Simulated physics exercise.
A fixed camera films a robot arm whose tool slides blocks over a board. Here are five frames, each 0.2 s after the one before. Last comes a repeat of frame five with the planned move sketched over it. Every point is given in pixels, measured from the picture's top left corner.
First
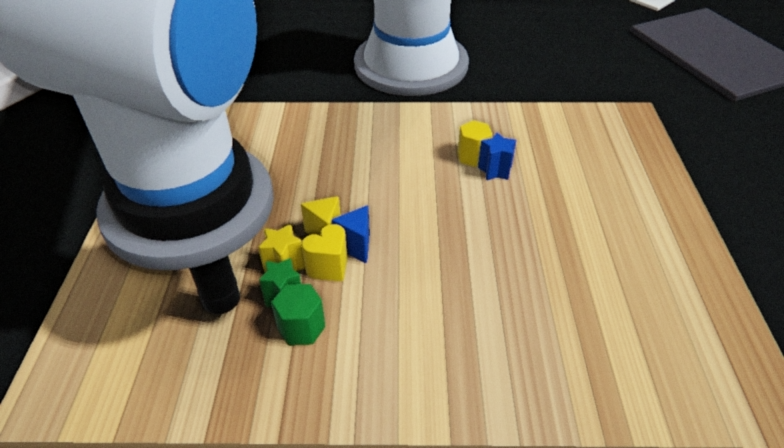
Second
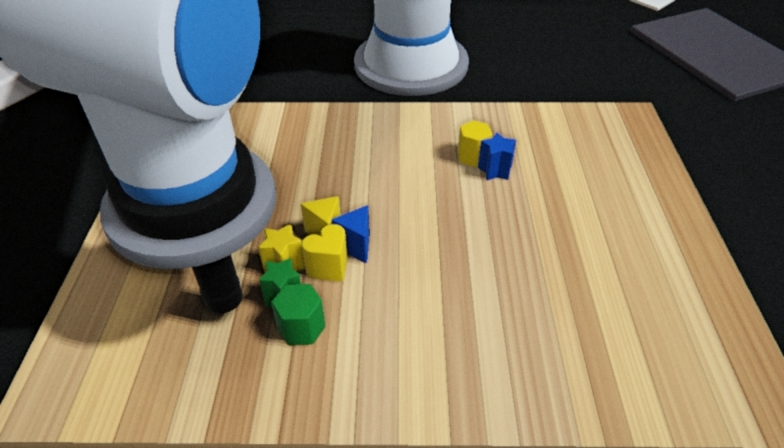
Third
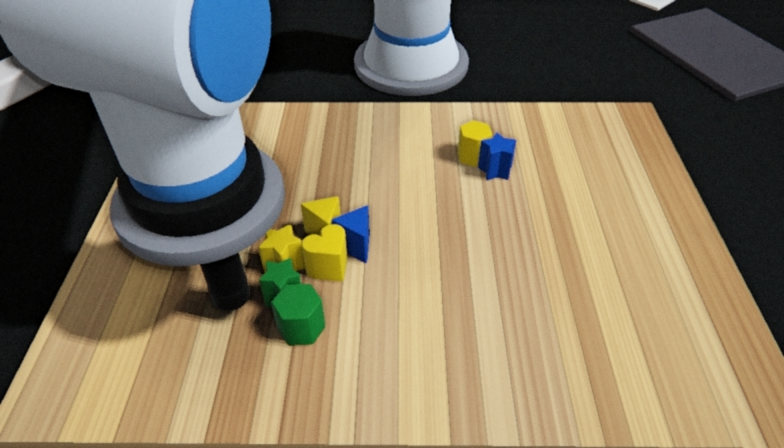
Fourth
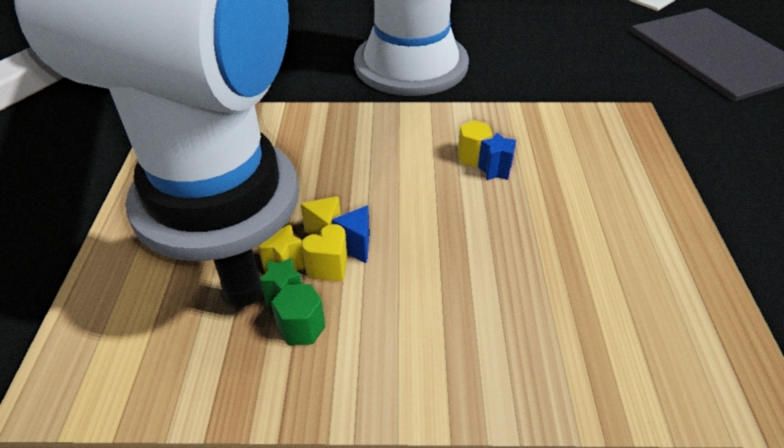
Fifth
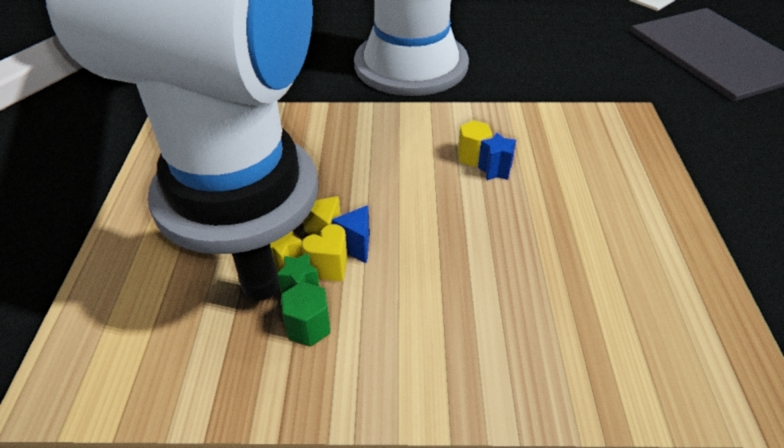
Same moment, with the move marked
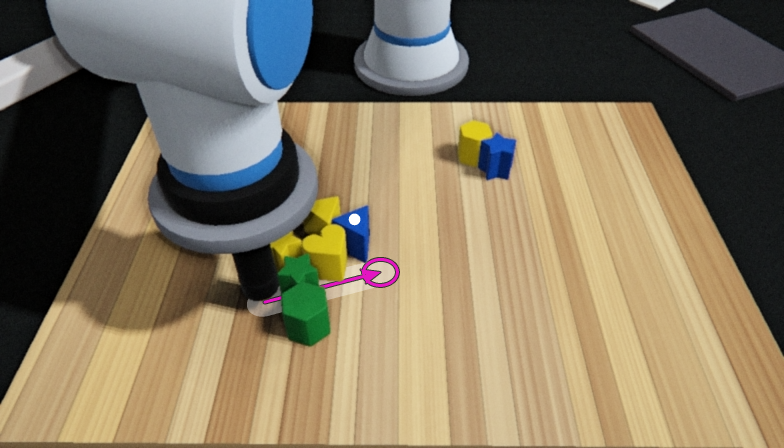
On a wooden table, a robot arm moves right and nudges two green blocks slightly.
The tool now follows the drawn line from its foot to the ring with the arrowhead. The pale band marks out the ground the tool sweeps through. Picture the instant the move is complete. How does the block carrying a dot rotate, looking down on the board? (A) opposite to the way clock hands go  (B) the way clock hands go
The correct letter is B.
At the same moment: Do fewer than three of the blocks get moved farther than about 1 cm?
I'd say no.
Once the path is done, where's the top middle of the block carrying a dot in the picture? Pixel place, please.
I expect it at (368, 207).
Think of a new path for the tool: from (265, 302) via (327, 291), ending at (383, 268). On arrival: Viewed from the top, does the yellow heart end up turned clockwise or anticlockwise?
From above, it turns counterclockwise.
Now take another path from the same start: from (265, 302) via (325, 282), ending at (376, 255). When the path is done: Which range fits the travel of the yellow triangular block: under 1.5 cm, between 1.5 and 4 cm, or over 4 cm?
My estimate: Under 1.5 cm.
Drawn move, from (265, 302) to (381, 272); the dot is on the blue triangular block.
The first path, step by step. One third of the way, tool at (304, 277); green star at (337, 265); green six-sided block at (309, 300), turned 15° clockwise.
Two thirds of the way, tool at (343, 267); green star at (370, 264), turned 15° clockwise; green six-sided block at (309, 300), turned 15° clockwise; yellow heart at (345, 226), turned 25° anticlockwise; blue triangular block at (368, 207), turned 35° clockwise.
At the end, tool at (380, 258); green star at (396, 265), turned 50° clockwise; green six-sided block at (309, 300), turned 15° clockwise; yellow heart at (345, 226), turned 25° anticlockwise; blue triangular block at (368, 207), turned 35° clockwise.
